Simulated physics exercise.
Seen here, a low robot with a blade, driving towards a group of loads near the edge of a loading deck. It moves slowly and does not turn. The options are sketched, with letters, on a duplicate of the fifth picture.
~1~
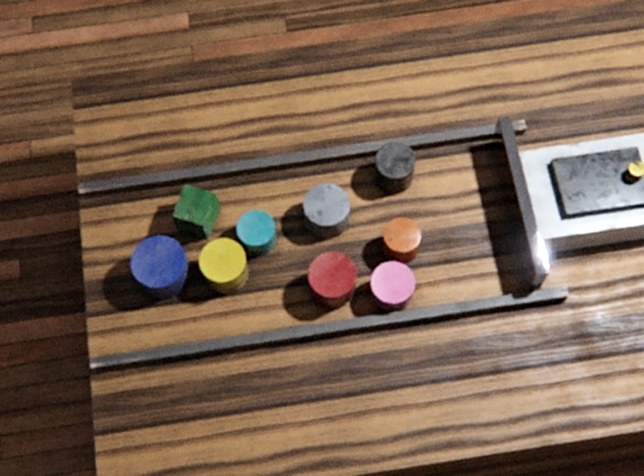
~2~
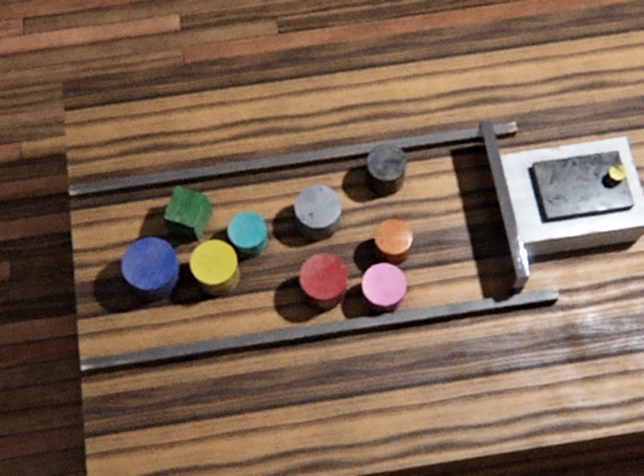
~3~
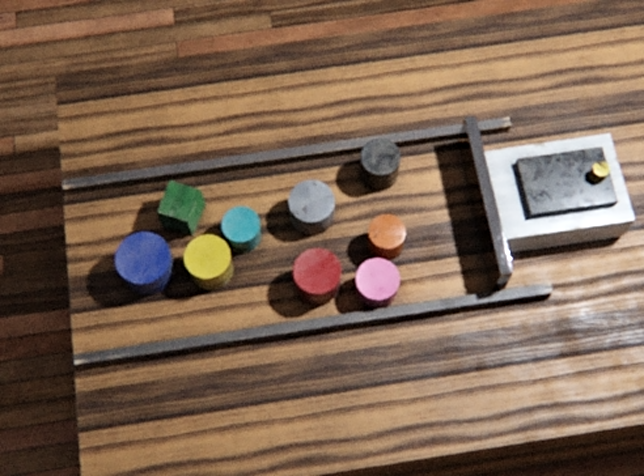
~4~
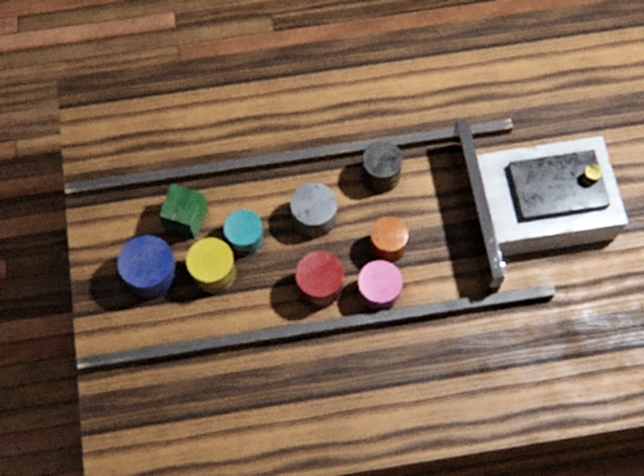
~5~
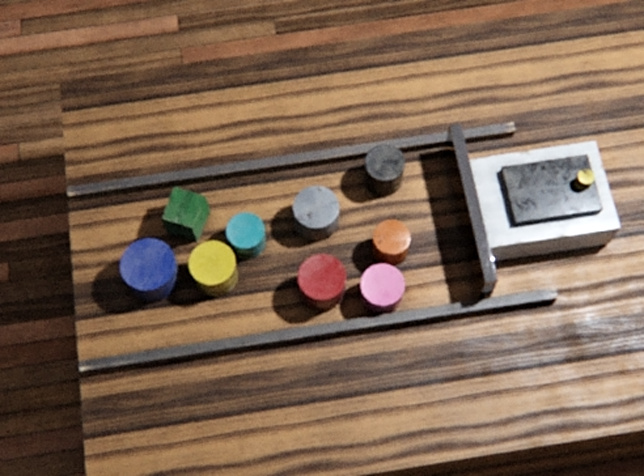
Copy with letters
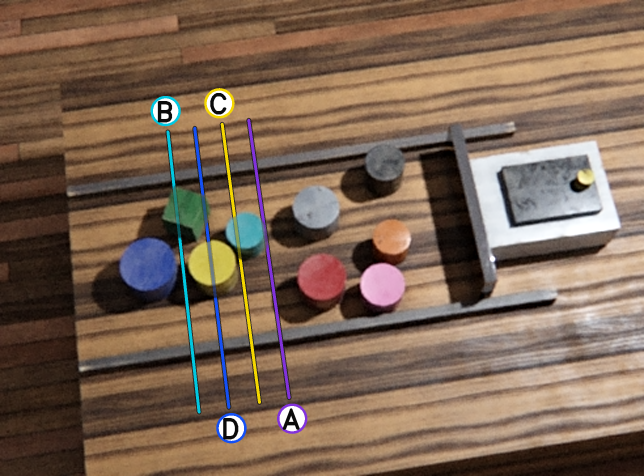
On a striped wooden deck, a low white robot with a dark blade sits between two rails, to the right of a loose group of colourful pails and canisters. It creeps left in a straight line, narrowing the gap slightly, while the loads keep their places, untouched by the blade.
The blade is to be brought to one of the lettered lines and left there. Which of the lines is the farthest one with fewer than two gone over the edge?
No farther than B.
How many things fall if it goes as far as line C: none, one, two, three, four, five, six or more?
By then, none.
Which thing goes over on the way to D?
The blue pail.
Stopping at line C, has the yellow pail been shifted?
Yes.
On the marked copy, A at (268, 251); B at (183, 264); C at (240, 256); D at (211, 260).
Taking B. A third of the way, robot (441, 206); pink pail (351, 297); black pail (331, 178).
Two thirds of the way, robot (335, 221); blue pail (115, 273); yellow pail (165, 274).
When it is over, robot (255, 233); blue pail over the edge; yellow pail (85, 287); one fallen.
As for the rest, A is within the limit but short; C is within the limit but short; D is within the limit but short.
